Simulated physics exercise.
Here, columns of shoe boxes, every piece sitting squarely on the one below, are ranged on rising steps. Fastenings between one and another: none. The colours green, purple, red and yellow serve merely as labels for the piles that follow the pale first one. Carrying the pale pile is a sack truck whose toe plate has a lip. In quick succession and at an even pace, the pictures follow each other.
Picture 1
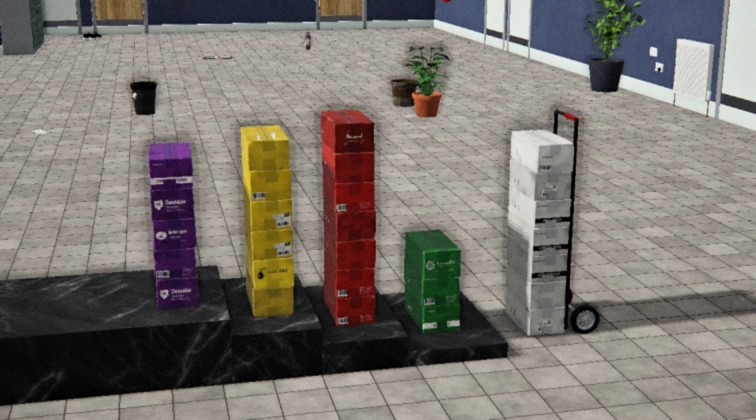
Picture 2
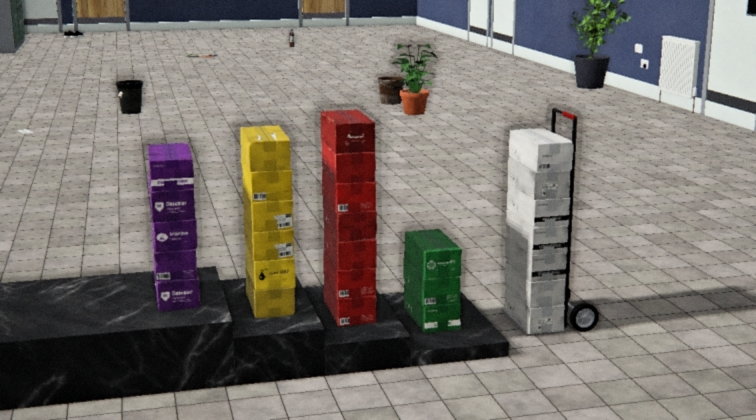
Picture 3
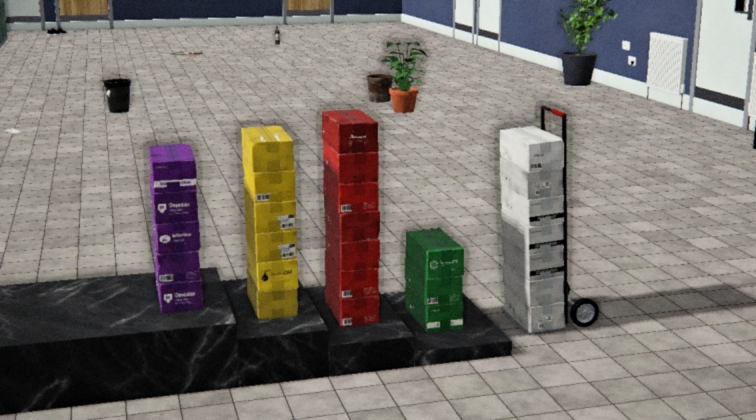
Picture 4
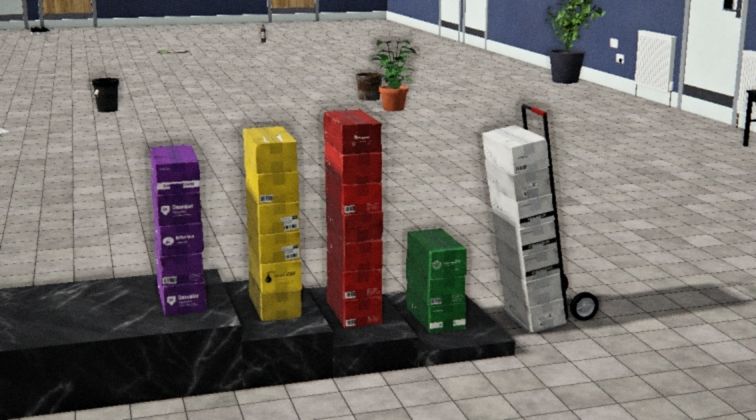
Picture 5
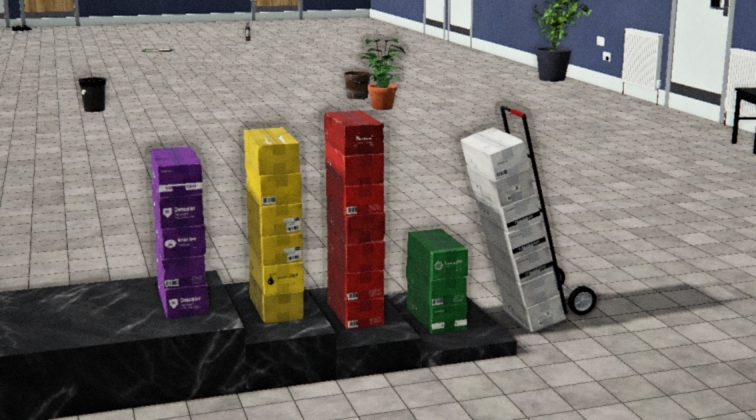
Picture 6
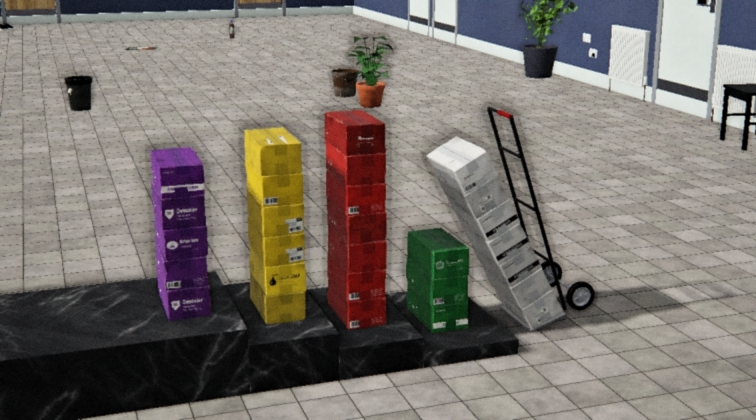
A hand truck with a tall pale stack of boxes stands upright at the right of a paved, blue-walled hall, seen from slightly above as the camera shifts gently. Purple, yellow, red and short green stacks stand leftward to rightward on dark marbled steps, with potted plants behind. The truck then rocks leftward, and the pale stack leans increasingly toward the motionless green one, its upper boxes separating from the frame.
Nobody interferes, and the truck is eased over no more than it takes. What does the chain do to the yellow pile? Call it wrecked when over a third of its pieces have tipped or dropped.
It leaves it standing.
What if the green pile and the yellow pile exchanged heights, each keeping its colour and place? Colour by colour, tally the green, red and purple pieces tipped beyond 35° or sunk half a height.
It comes to green 5, then red 4, then purple 5.
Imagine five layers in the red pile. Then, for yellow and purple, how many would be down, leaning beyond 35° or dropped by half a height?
Yellow: 0; purple: 0.
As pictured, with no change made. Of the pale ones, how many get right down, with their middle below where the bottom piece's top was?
Count: 1.
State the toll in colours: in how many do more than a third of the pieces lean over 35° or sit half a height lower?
That makes 0 in total.
Soon after the last picture, 2 of the pale pile down; none of the 6 yellow boxes down (0 of 21 in all colours); top yellow box unmoved.
A little later, 7 of the pale pile down; none of the 6 yellow boxes down (0 of 21 in all colours); top yellow box unmoved.
Later still, 7 of the pale pile down; none of the 6 yellow boxes down (0 of 21 in all colours); top yellow box unmoved; top green box shifted a little.
After that, 7 of the pale pile down; none of the 6 yellow boxes down (0 of 21 in all colours); top yellow box unmoved; top green box leaning barely.
At rest, 7 of the pale pile down; none of the 6 yellow boxes down (0 of 21 in all colours); top yellow box unmoved; top green box leaning barely. As the last picture would show them, middles, top yellow box near (272, 151), top green box near (421, 254).
